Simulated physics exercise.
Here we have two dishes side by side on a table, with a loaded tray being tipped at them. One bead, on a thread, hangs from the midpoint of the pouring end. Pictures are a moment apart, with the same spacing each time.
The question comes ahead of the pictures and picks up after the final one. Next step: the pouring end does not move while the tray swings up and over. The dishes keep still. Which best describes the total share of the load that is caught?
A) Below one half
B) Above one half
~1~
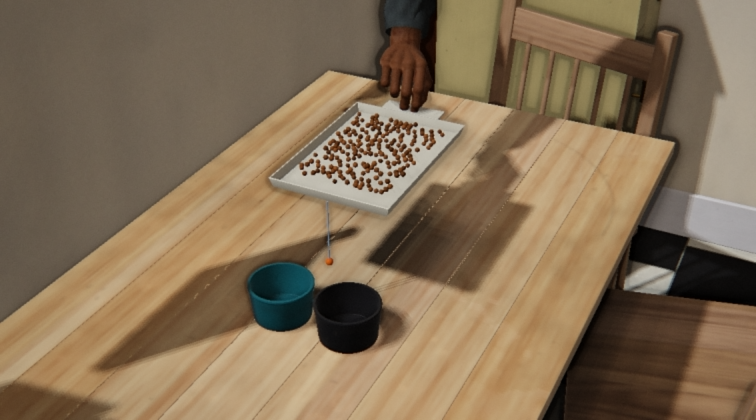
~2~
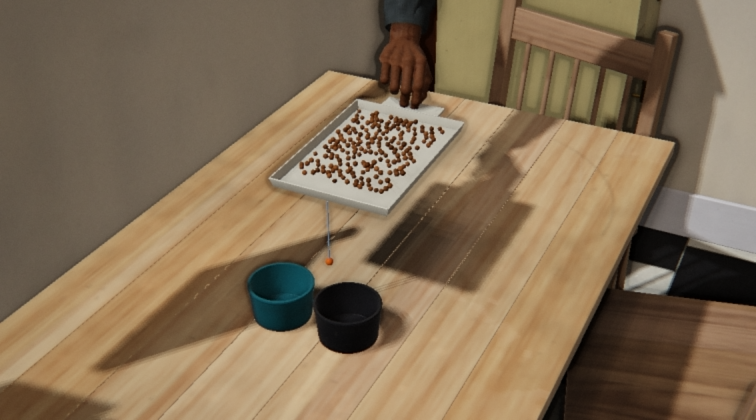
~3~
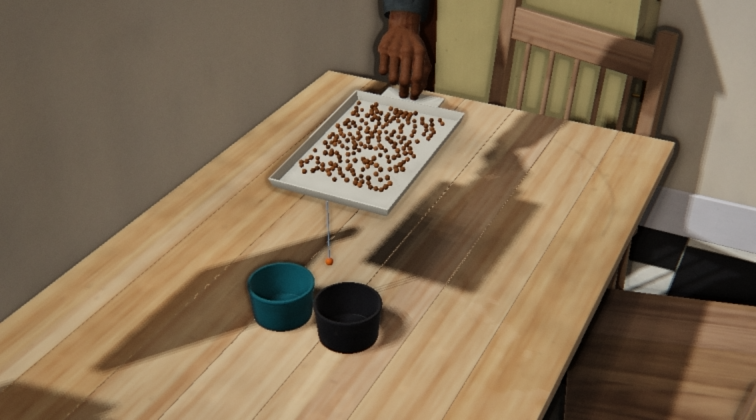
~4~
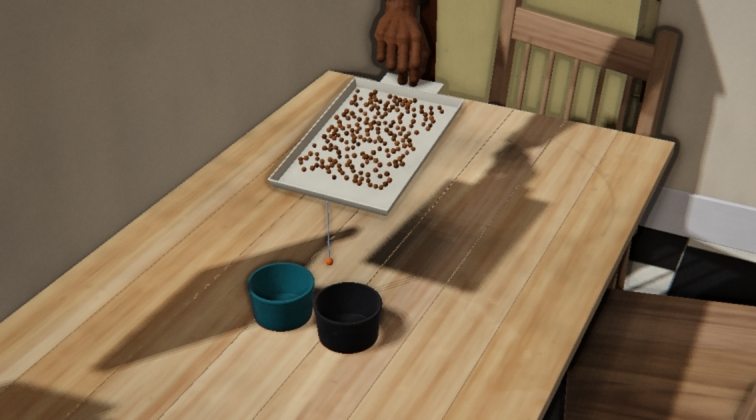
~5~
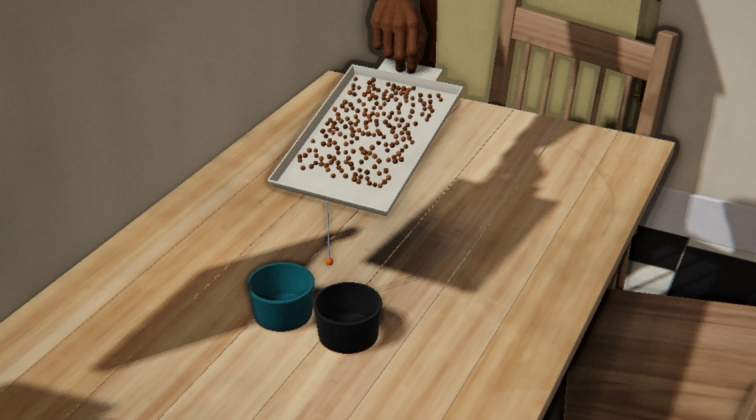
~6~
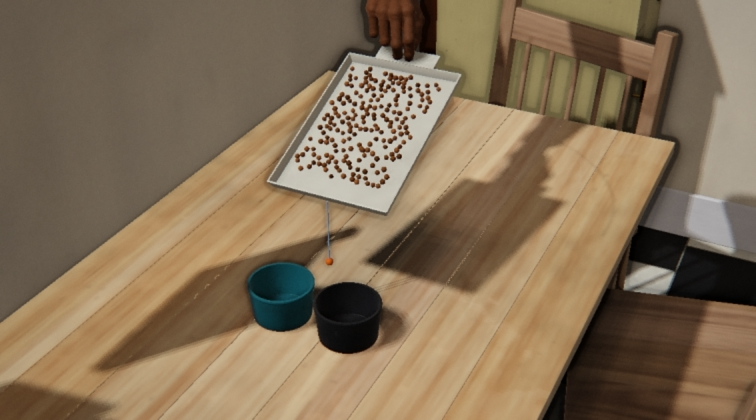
Above one half.
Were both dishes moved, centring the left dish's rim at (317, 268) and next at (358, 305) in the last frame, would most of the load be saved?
The first time it's lower than half, the second time lower than half.
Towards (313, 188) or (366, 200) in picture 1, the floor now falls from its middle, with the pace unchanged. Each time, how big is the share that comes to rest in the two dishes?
In turn, 60 percent and then 50 percent.
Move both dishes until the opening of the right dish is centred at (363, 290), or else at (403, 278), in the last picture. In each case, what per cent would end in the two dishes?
First 60 per cent, second 0 per cent.
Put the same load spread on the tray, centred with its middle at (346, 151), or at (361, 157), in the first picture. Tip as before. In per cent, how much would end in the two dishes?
80 and 80 per cent.
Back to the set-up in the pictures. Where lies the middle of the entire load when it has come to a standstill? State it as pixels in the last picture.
Near pixel (296, 317).
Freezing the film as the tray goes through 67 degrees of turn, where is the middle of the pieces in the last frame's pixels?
I'd put it at about (319, 197).
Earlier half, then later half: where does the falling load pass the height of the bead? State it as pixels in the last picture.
(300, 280) first, (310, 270) later.
Soon, tray tipped steeply; about two thirds on the tray; a stray few in the right dish; a stray few in the left dish; a stray few outside both; about a quarter in the air.
A while on, tray tipped past a quarter turn; a small part on the tray; about a quarter in the right dish; about a quarter in the left dish; about a quarter outside both; about a third in the air.
Towards the end, tray tipped past a quarter turn; about a third in the right dish; about half in the left dish; about a quarter outside both.
Finally, tray tipped past a quarter turn; about a third in the right dish; about half in the left dish; about a quarter outside both.
